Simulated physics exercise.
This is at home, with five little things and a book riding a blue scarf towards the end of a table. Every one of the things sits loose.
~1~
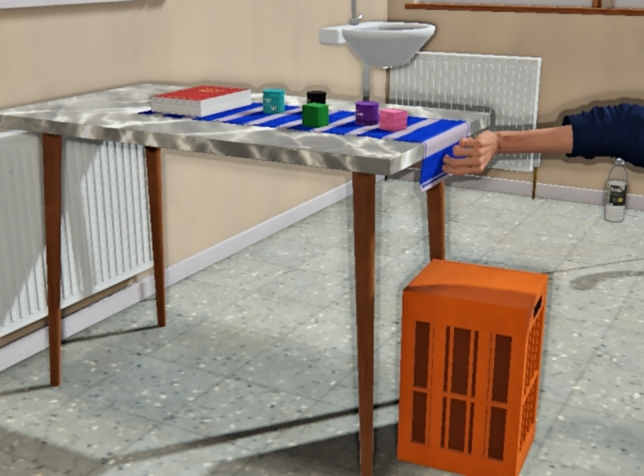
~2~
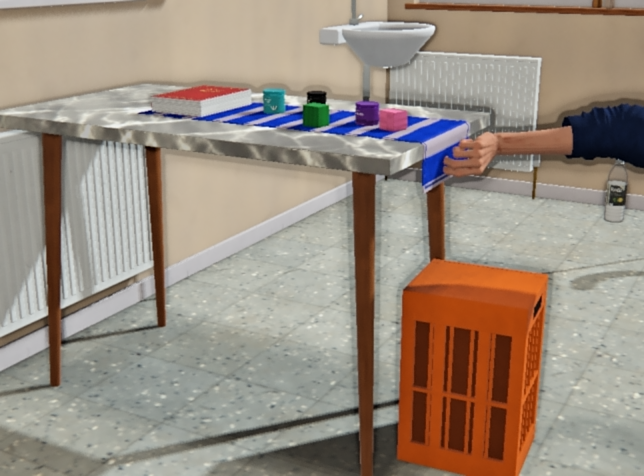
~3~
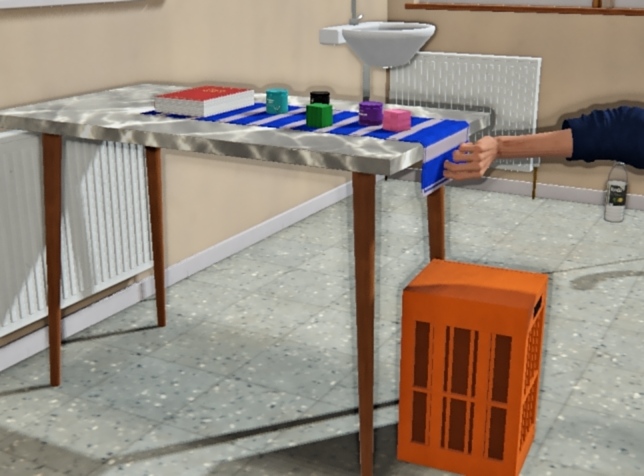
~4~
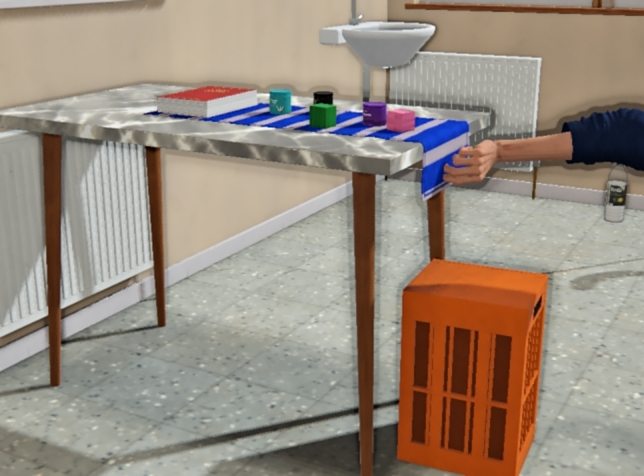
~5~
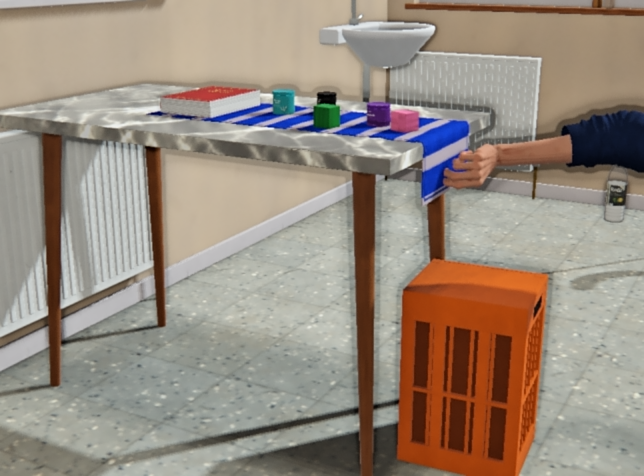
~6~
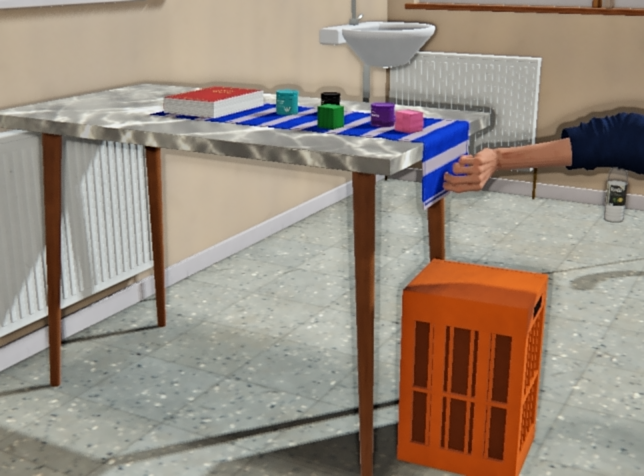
A hand slowly pulling a blue striped scarf over a table's right edge, small colourful objects and a red book shifting slightly right.
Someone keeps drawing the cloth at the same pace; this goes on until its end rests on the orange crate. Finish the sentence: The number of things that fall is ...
The number of things that fall is two.
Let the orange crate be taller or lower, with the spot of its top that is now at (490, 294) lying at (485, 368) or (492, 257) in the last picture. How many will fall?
Count: 4, then 1.
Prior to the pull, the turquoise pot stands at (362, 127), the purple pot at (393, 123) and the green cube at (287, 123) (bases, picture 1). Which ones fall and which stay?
The turquoise pot is off the top, the purple pot is off the top and the green cube is still on top.
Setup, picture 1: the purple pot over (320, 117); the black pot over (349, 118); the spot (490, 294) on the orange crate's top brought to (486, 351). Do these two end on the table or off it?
In the end the purple pot is no longer on top and the black pot is no longer on top.
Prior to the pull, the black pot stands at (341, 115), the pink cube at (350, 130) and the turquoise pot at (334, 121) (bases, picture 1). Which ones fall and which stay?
In the end the black pot is still on top, the pink cube is no longer on top, and the turquoise pot is still on top.
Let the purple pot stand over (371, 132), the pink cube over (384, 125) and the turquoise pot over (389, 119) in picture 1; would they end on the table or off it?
The purple pot ends up off the top, the pink cube ends up off the top, the turquoise pot ends up off the top.
Soon after, hem near (445, 229); pink cube gone.
After that, hem on the crate; pink cube and purple pot gone.
In the end, hem on the crate; pink cube and purple pot gone. The answer is two.
